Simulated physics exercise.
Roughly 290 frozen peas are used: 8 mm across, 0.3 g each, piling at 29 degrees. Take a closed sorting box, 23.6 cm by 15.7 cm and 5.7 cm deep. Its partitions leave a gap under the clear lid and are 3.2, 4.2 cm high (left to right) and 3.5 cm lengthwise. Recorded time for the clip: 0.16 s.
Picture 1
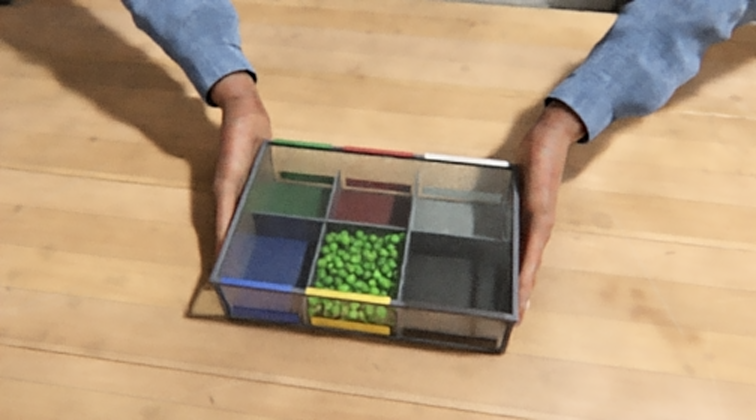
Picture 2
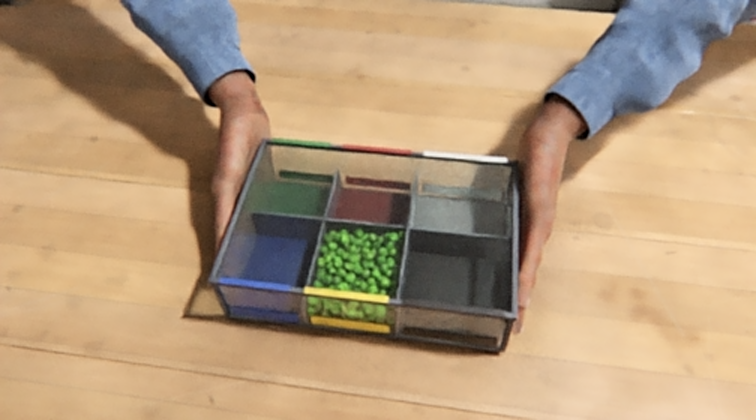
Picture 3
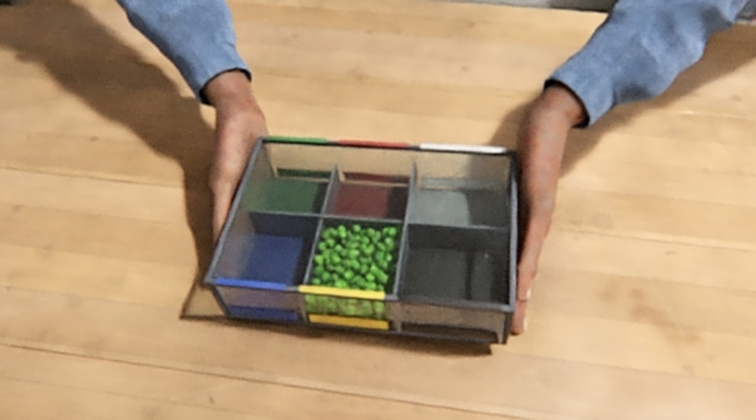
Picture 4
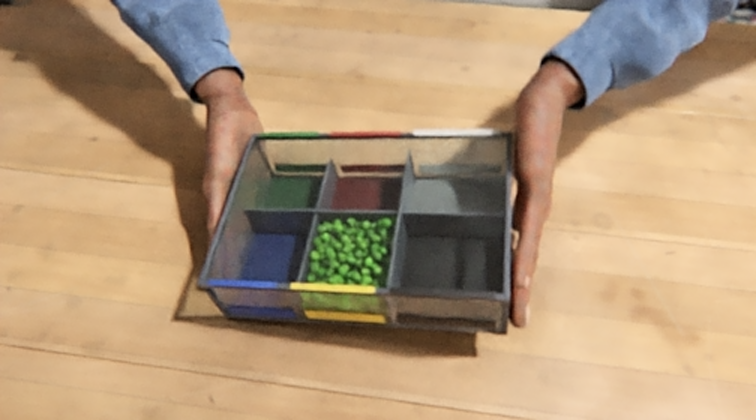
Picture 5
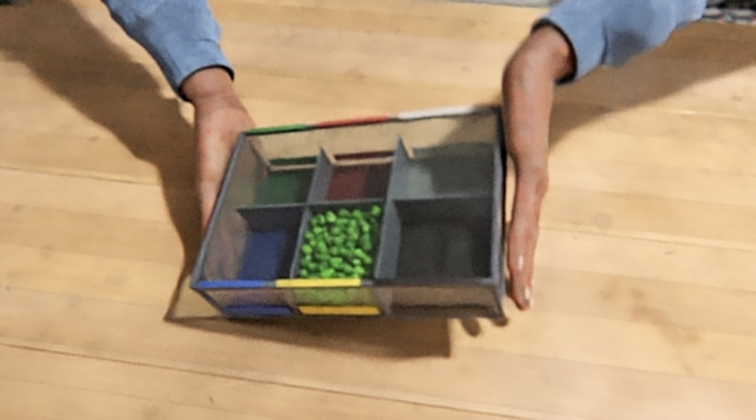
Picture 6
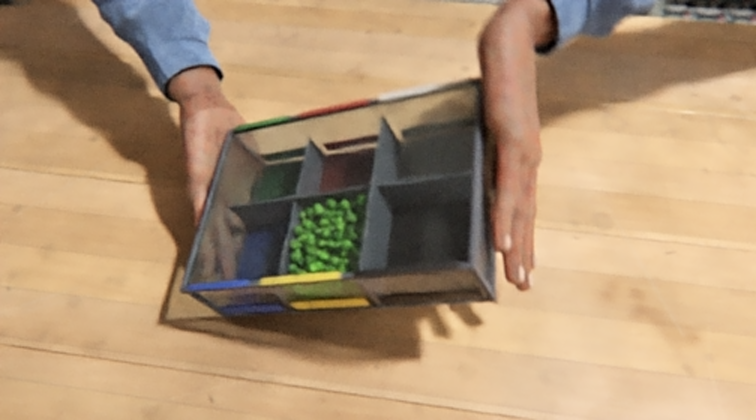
Two hands tilt a divided box of green peas down toward its left front corner.
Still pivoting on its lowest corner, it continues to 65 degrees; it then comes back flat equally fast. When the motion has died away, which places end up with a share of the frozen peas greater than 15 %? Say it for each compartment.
Red - no; blue - yes; green - no; yellow - yes; white - no; black - no.
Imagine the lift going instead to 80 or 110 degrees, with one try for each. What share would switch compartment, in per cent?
About 55 and about 70 per cent, in that order.
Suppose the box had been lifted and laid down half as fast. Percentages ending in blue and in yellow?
That way blue would end with 35 per cent and yellow with 65 per cent.
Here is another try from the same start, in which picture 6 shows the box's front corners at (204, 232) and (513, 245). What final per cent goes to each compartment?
By the end red holds 20%, blue holds 5%, green holds 15%, yellow holds 60%, white holds 0% and black holds 0%.
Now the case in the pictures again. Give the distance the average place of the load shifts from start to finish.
Around 3.5 centimetres, start to finish.
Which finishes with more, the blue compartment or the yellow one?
The yellow one.
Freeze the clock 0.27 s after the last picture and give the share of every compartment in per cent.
Red 0; blue 15; green 0; yellow 85; white 0; black 0.
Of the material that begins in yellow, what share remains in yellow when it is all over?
Fraction kept: Approx. 60 %.
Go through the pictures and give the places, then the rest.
In the first picture, box tilt 0 degrees, front corners at (216, 279) and (512, 317); yellow 100 %.
In the second picture, box tilt 1 degrees, front corners at (215, 280) and (512, 314).
In the third picture, box tilt 4 degrees, front corners at (211, 280) and (509, 307), lowest corner left front.
In the fourth picture, box tilt 9 degrees, front corners at (204, 282) and (504, 296), lowest corner left front.
In the fifth picture, box tilt 16 degrees, front corners at (195, 284) and (491, 280), lowest corner left front.
In the sixth picture, box tilt 24 degrees, front corners at (186, 288) and (470, 264), lowest corner left front; yellow 100 %.
Then, 0.27 s after the last picture, tilt 62 degrees; blue 15 %, yellow 85 %.
Then, 0.45 s after the last picture, tilt 23 degrees; blue 35 %, yellow 65 %.
Then, 0.75 s after the last picture, tilt 0 degrees; blue 35 %, yellow 65 %.
In the end, red 0 %, blue 35 %, green 0 %, yellow 65 %, white 0 %, black 0 %.
